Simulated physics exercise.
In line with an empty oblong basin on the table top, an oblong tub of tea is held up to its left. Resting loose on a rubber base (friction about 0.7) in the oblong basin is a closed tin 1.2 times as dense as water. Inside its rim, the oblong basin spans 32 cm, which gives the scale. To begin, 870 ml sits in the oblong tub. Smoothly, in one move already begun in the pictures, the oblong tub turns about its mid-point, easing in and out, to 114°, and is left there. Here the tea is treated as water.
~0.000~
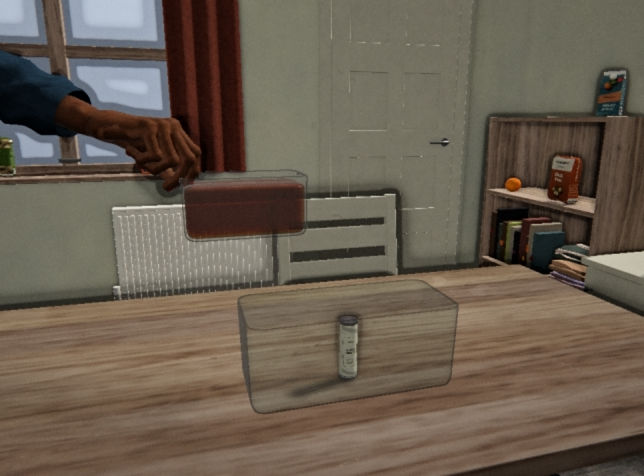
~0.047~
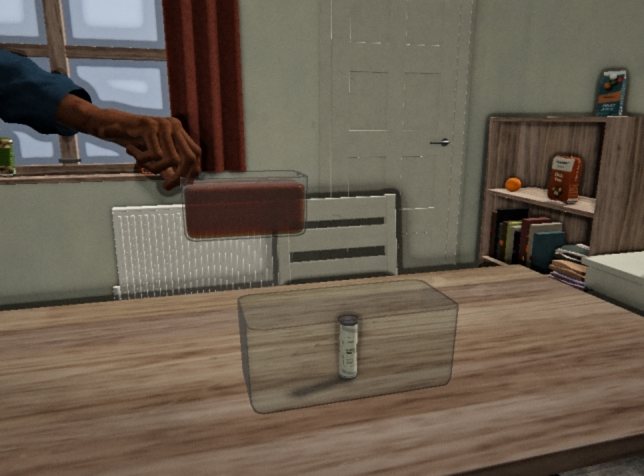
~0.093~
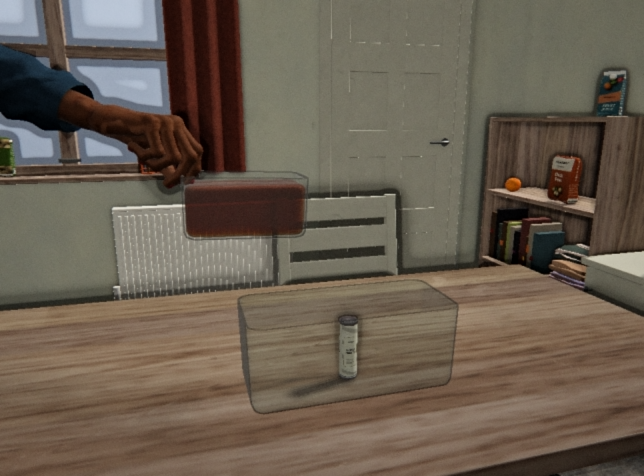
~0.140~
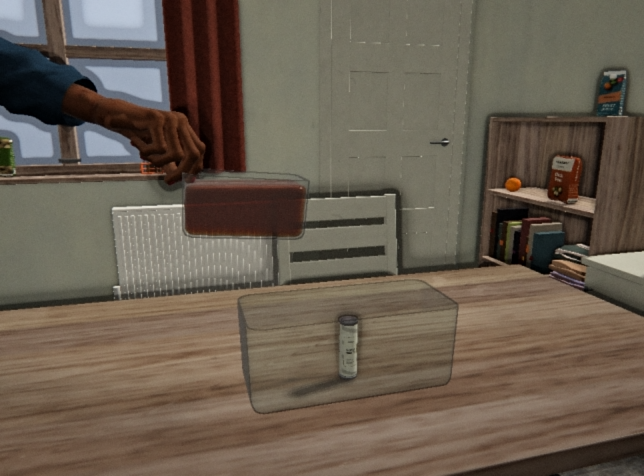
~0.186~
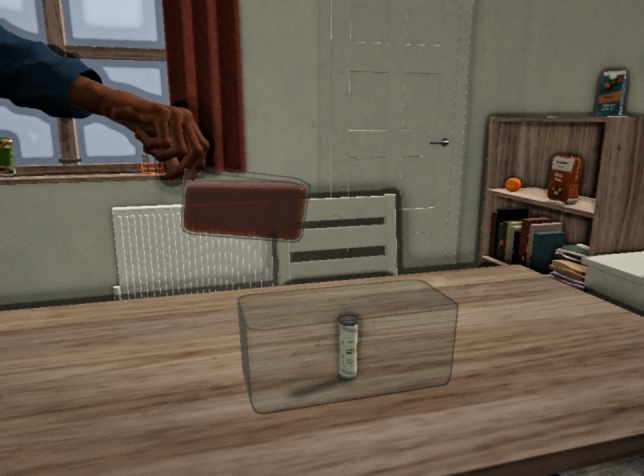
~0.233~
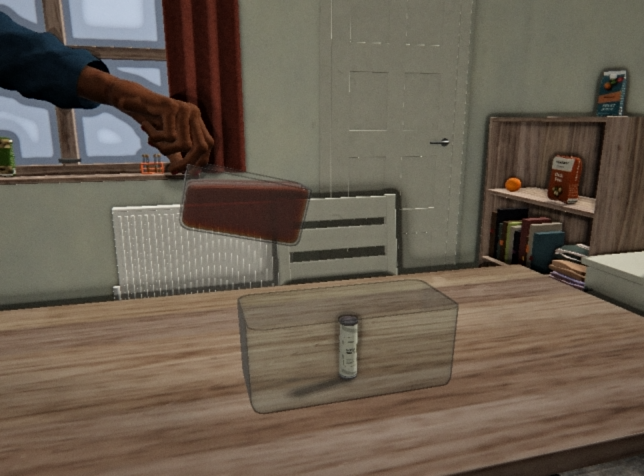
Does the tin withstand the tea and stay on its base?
Yes: My bet is it will last.
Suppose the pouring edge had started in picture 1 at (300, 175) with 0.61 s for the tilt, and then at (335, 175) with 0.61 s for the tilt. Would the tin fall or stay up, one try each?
In the first try it comes down; in the second it remains standing.
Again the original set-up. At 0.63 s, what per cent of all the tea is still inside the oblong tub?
I'd estimate some 38 % remains.
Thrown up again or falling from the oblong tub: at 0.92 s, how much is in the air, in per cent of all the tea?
Close to 5 in every hundred parts.
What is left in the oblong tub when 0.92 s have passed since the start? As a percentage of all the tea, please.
6 %.
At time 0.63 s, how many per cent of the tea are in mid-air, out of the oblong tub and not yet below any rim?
44 per cent.
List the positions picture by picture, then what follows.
In the first frame, it leans 0°; its right rim is at (301, 174); the tea meets the walls at (183, 185) and (299, 181); the oblong basin's rim runs from (242, 314) to (440, 293); the tin's top is at (349, 323).
In the second frame, it leans 1°; its right rim is at (301, 175); the tea meets the walls at (183, 185) and (299, 182).
In the third frame, it leans 2°; its right rim is at (302, 177); the tea meets the walls at (183, 184) and (300, 183).
In the fourth frame, it leans 5°; its right rim is at (303, 179); the tea meets the walls at (185, 184) and (301, 183).
In the fifth frame, it leans 8°; its right rim is at (304, 183); the tea meets the walls at (185, 185) and (302, 184).
In the sixth frame, it leans 13°; its right rim is at (306, 188); the tea meets the walls at (186, 184) and (304, 185).
By 0.63 s the tilt is 74° and 39 per cent is still to pour; the tin stands where it began.
By 0.92 s the tilt is 109° and 6 per cent is still to pour; the tin stands where it began.
By 1.23 s the tilt is 114° and 0 per cent is still to pour; the tin stands where it began.
By 1.56 s the tilt is 114° and 0 per cent is still to pour; the tin stands where it began.
At rest the tin stands where it began.
